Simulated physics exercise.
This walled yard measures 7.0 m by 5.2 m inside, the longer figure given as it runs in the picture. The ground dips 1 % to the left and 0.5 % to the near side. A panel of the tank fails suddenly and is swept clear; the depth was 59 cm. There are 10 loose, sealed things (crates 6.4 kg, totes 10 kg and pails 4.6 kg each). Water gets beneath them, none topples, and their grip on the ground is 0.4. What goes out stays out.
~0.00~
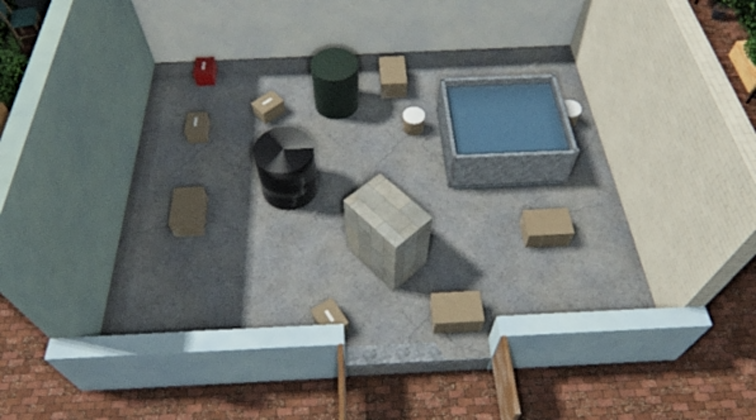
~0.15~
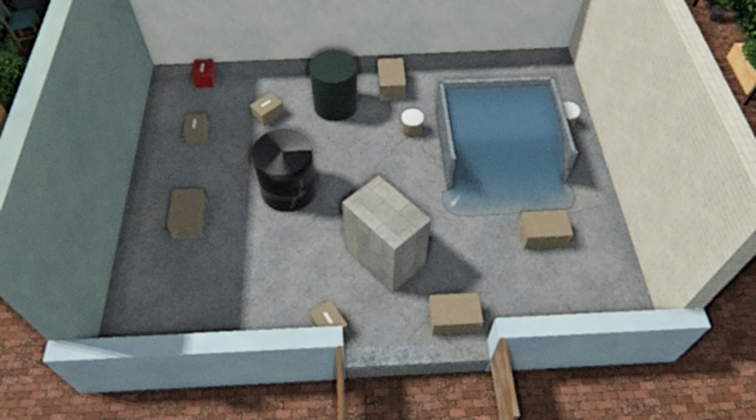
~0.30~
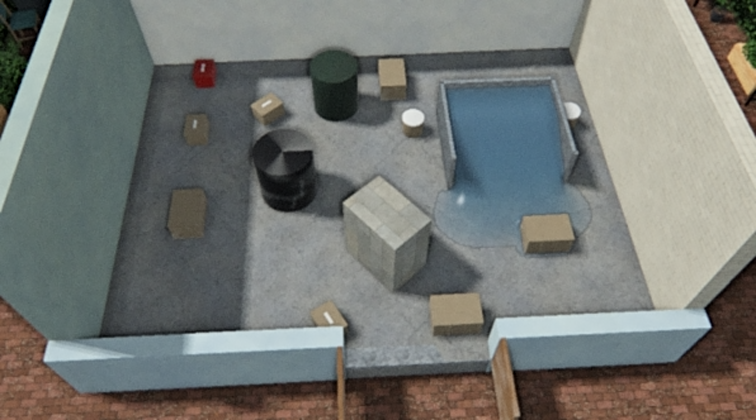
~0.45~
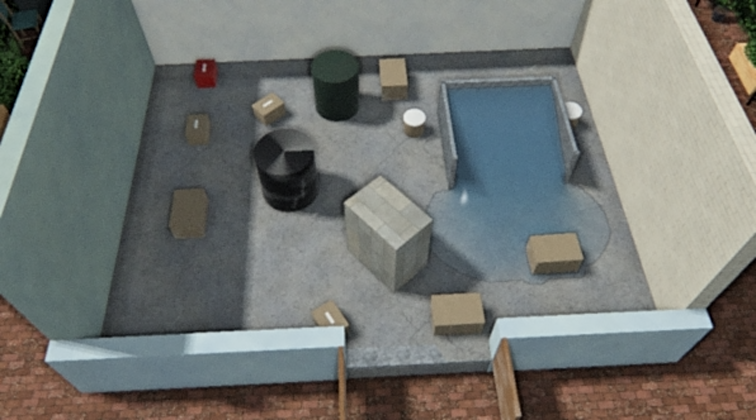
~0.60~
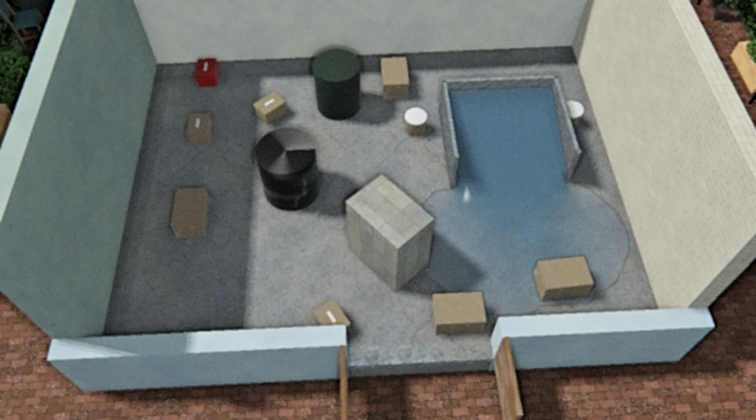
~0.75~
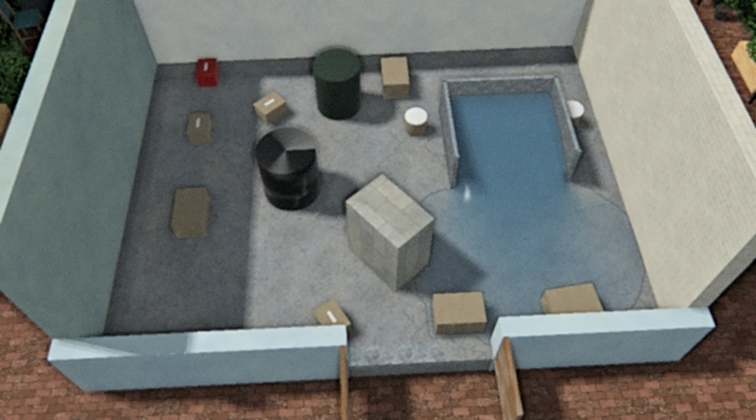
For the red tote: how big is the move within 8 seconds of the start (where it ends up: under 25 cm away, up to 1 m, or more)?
The red tote stays put.
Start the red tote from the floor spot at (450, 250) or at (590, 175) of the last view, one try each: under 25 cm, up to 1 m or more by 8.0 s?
In turn: It ends far away; it ends far away.
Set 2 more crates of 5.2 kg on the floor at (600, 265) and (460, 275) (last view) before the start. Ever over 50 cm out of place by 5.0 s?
In turn: Past it, past it.
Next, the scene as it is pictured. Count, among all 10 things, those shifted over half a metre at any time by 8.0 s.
That makes 4.
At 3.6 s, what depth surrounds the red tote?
Roughly 0 cm.
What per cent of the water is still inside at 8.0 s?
Some 62 per cent remains.
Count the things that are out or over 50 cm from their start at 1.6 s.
By then 2.
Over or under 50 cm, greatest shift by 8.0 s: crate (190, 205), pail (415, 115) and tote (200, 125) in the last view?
In turn: Under, under, short of it.
After 1.6 s the red tote is near (206, 67), 0.0 m from its start, aground; 1 of 10 are out; 1 afloat.
After 3.6 s the red tote is near (206, 67), 0.0 m from its start, aground; 1 of 10 are out; 1 afloat.
After 5.6 s the red tote is near (206, 67), 0.0 m from its start, aground; 1 of 10 are out; 2 afloat.
After 8.0 s the red tote is near (206, 67), 0.0 m from its start, aground; 1 of 10 are out; 2 afloat.
